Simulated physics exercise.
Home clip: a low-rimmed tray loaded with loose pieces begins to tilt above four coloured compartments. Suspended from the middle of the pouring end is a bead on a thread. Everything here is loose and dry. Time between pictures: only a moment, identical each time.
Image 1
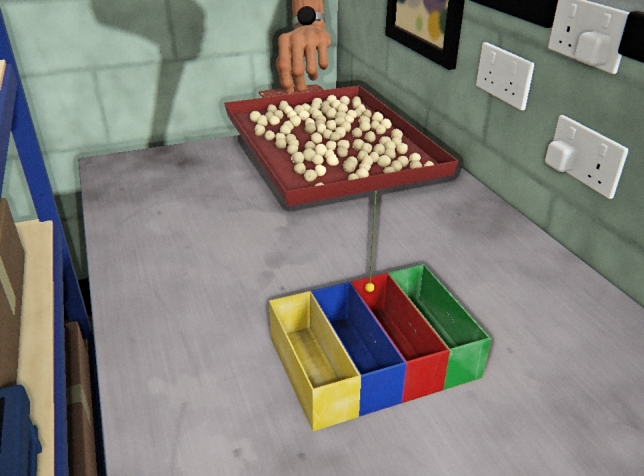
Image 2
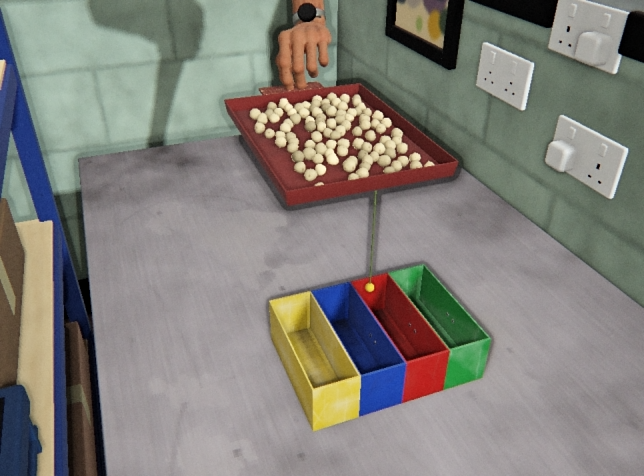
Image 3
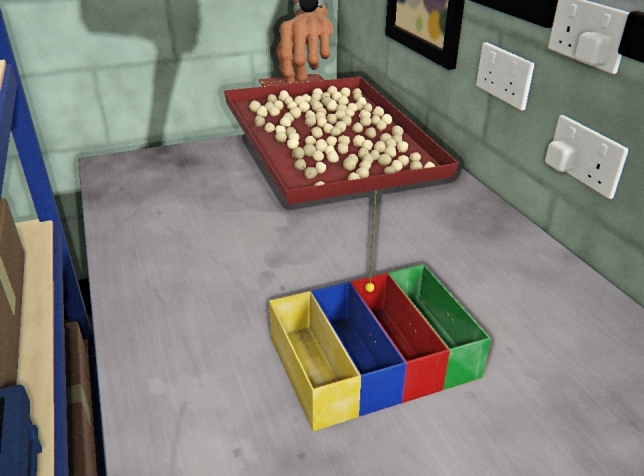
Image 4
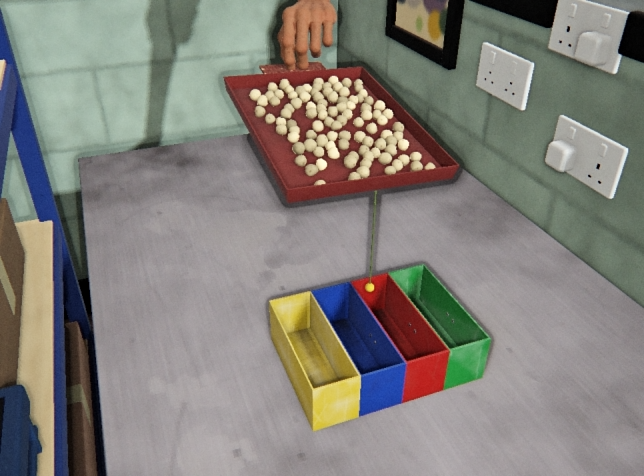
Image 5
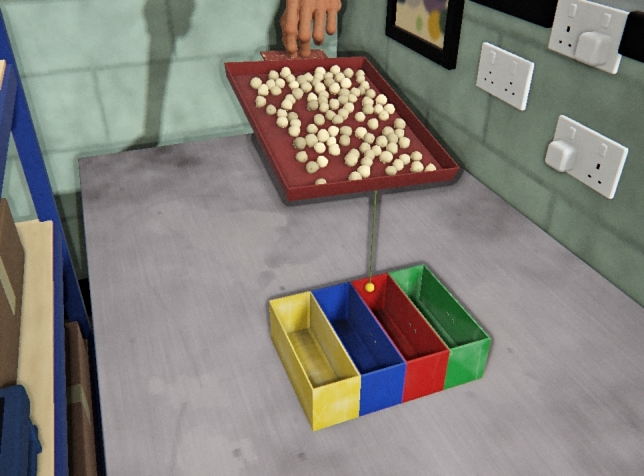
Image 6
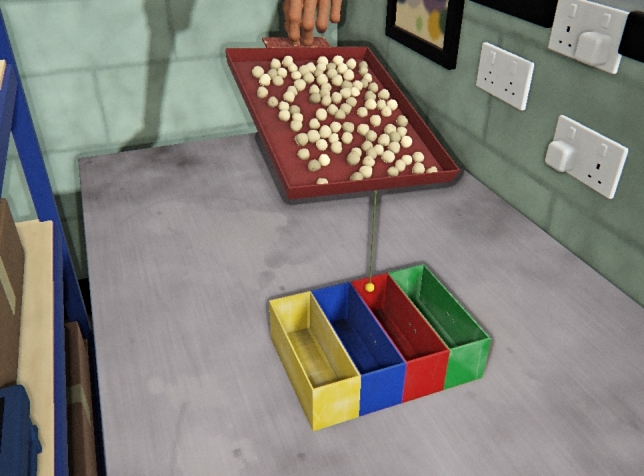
At first, a red tray of pale round pieces sits nearly level above yellow, blue, red and green compartments, a hand at its far edge and a bead hanging in front. Then the hand rises with that edge, steadily steepening the tray, its near right corner dipping slightly while the pieces shift only a little.
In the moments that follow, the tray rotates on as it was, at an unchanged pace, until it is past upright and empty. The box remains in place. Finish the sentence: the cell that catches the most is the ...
... Green cell.
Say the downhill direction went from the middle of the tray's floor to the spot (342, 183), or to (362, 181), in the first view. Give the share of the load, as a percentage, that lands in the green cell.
The first try gives close to 0 per cent, the second close to 20 per cent.
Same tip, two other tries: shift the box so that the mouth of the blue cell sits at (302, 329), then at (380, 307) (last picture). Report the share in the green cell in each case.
Some 20 percent in the first case, 30 percent in the second.
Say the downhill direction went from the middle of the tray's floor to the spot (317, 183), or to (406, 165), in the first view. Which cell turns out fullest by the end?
Well, with the first heading it's that yellow cell, and with the second it's that green cell.
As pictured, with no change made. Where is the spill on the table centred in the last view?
Roughly at (494, 343).
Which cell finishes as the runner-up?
It's the red one that ends up second.
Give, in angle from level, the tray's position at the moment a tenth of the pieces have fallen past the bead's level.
Close to 110 degrees, I reckon.
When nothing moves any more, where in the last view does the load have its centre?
The centre ends up roughly at (435, 351).
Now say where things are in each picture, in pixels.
In the first picture, corners of the pouring end (288, 190) and (455, 160), level; middle of the load (341, 132), macadamia nuts; bead on its thread (370, 287); yellow cell (336, 400); blue cell (382, 386); red cell (426, 373); green cell (467, 360).
In the second picture, corners of the pouring end (288, 190) and (455, 161), level; middle of the load (341, 131).
In the third picture, corners of the pouring end (289, 189) and (455, 162), tipped barely, lowest at the right corner; middle of the load (341, 127).
In the fourth picture, corners of the pouring end (289, 188) and (456, 164), tipped a little, lowest at the right corner; middle of the load (342, 121).
In the fifth picture, corners of the pouring end (290, 187) and (456, 167), tipped a little, lowest at the right corner; middle of the load (344, 114).
In the sixth picture, corners of the pouring end (291, 186) and (456, 169), tipped clearly, lowest at the right corner; middle of the load (346, 109); yellow cell (336, 400); blue cell (382, 386); red cell (426, 373); green cell (467, 360).
Just after the last frame, tray tipped steeply; almost all on the tray; just a few falling or outside the box.
A moment on, tray tipped right over; almost all on the tray; just a few in the red cell; just a few in the green cell.
Further on, tray tipped past a quarter turn; roughly a third in the green cell; roughly a quarter in the red cell; about a tenth in the blue cell; roughly a quarter falling or outside the box.
When it is over, tray tipped past a quarter turn; roughly a third in the green cell; roughly a quarter in the red cell; about a tenth in the blue cell; not one in the yellow cell; roughly a quarter outside the box.
